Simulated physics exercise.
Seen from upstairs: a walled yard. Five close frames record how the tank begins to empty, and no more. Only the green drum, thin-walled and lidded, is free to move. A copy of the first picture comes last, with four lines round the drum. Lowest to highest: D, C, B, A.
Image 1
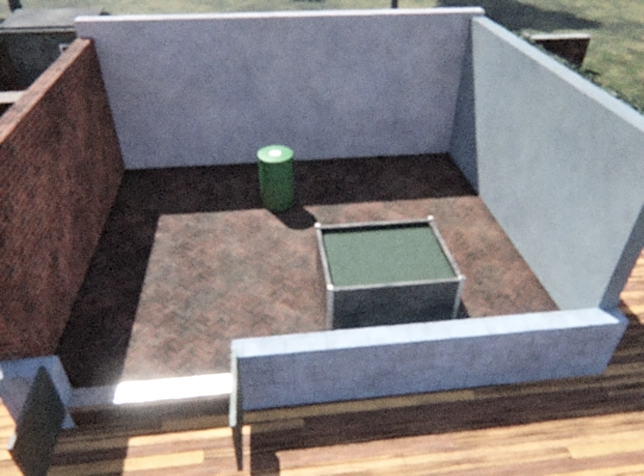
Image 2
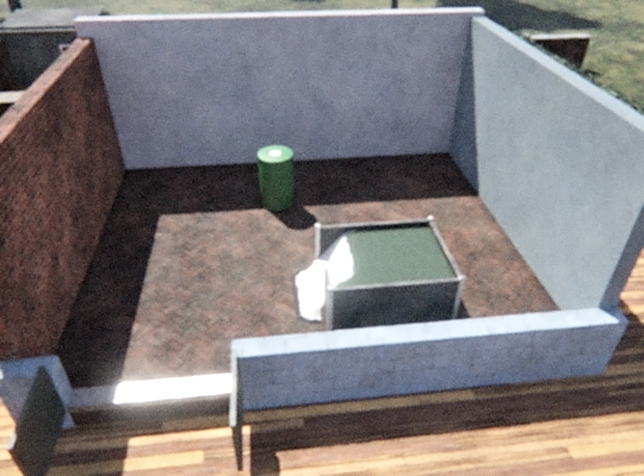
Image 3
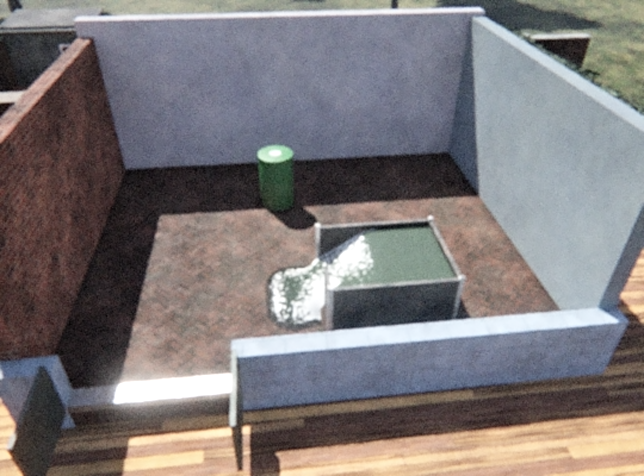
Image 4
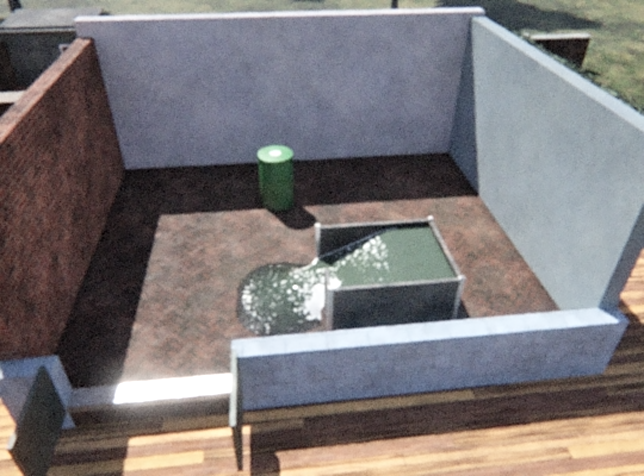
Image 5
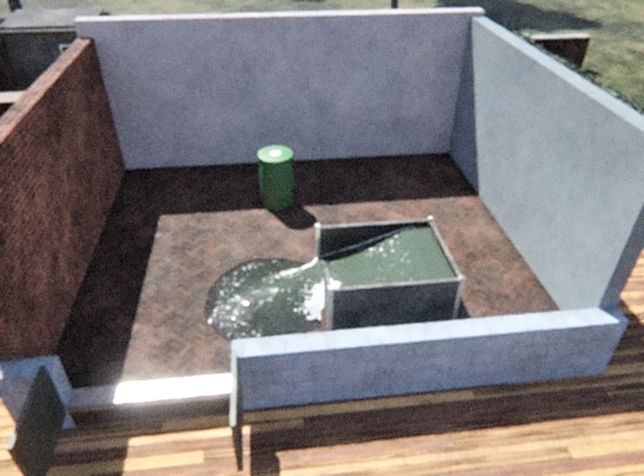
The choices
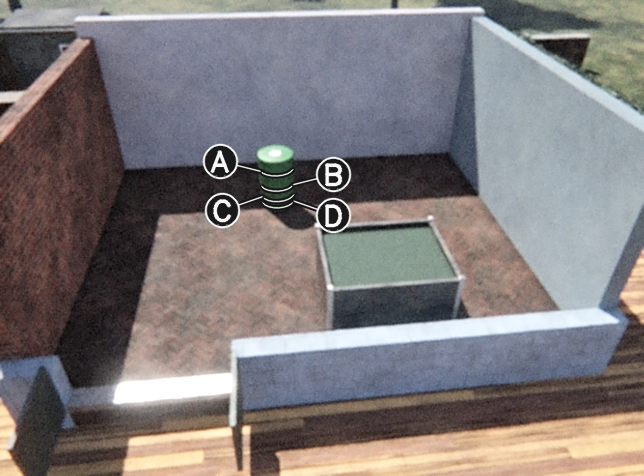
To begin with, a green drum stands near the back wall of a walled yard, with a full tank of dark green water nearer the front. Water bursts from the tank's left side in a white, foaming rush, then spreads leftward across the brick ground in a widening pool, while the drum stays still.
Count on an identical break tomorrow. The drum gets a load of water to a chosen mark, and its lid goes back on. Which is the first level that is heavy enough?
Level D just does it.
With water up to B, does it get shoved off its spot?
No, that is safe.
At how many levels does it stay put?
All of them.
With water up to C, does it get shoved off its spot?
No.
On the marked copy, A at (277, 175); B at (278, 191); C at (278, 201); D at (278, 207); from the bottom up D, C, B, A.
For level A, it does not move.
For level B, it does not move.
For level C, it does not move.
For level D, it does not move.
